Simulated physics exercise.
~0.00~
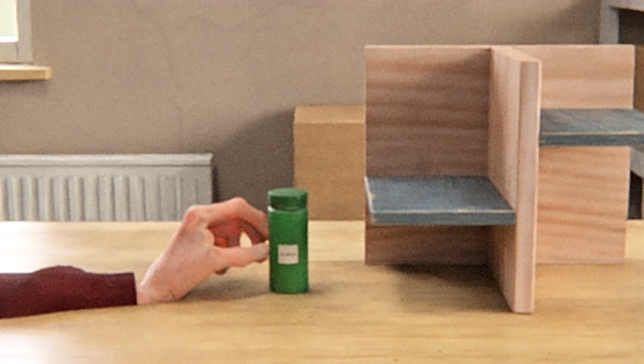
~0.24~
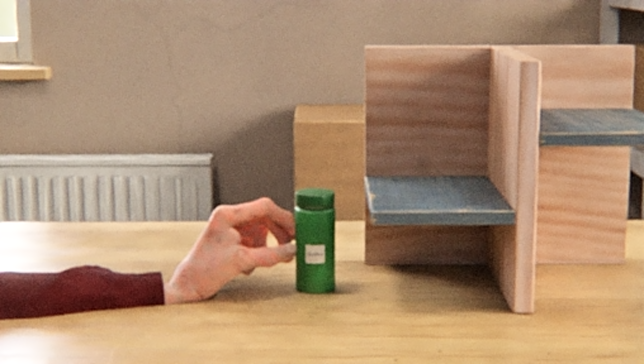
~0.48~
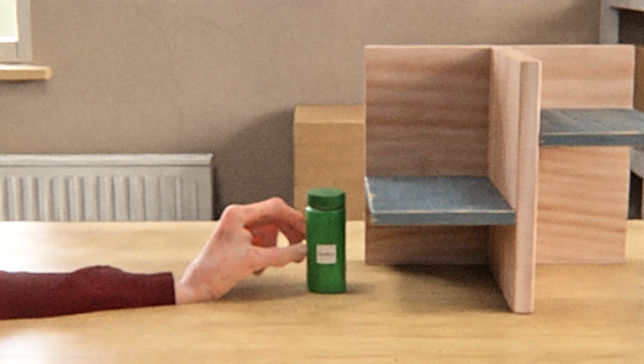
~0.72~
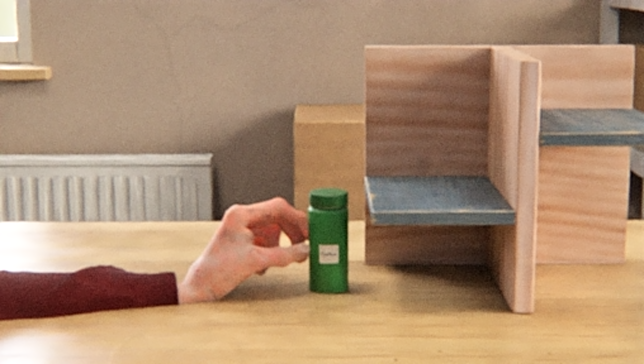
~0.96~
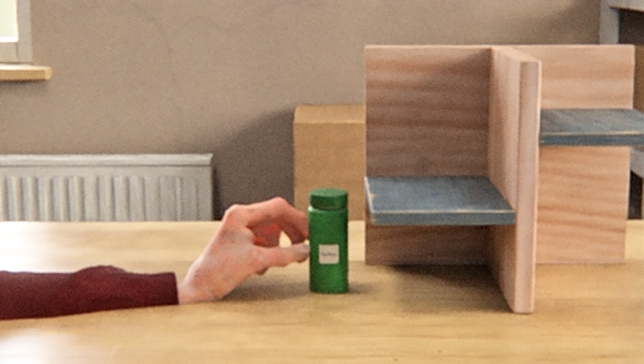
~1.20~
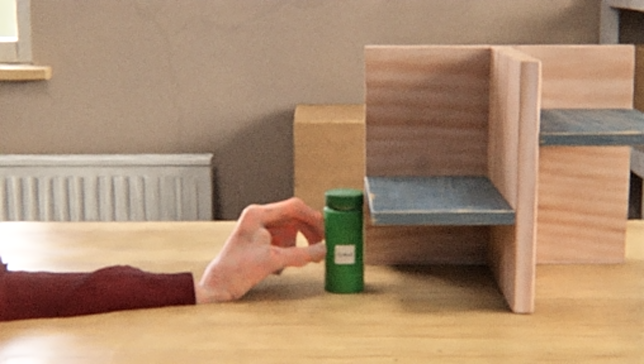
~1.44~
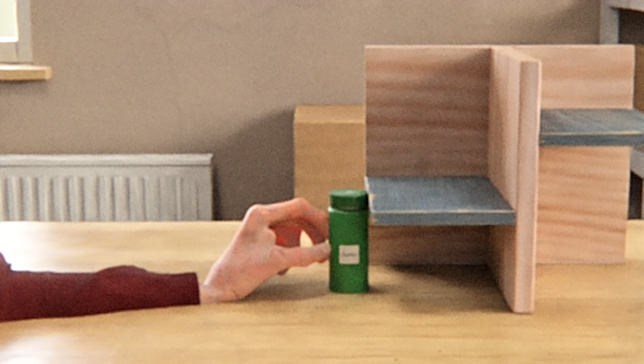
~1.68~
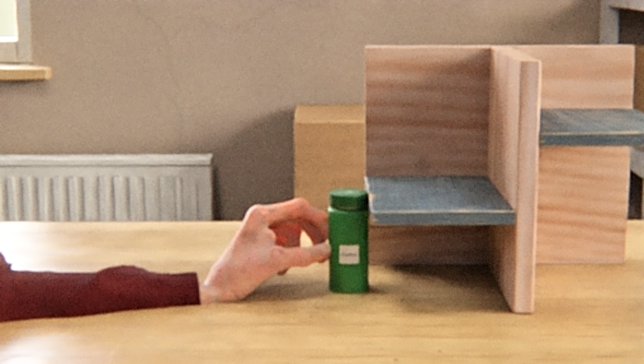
We see a hand in a dark red sleeve sliding an upright green shaker rightward across a wooden table toward a blue shelf ledge, pausing briefly along the way, until the shaker stops at the ledge's left edge, with the hand still beside it.
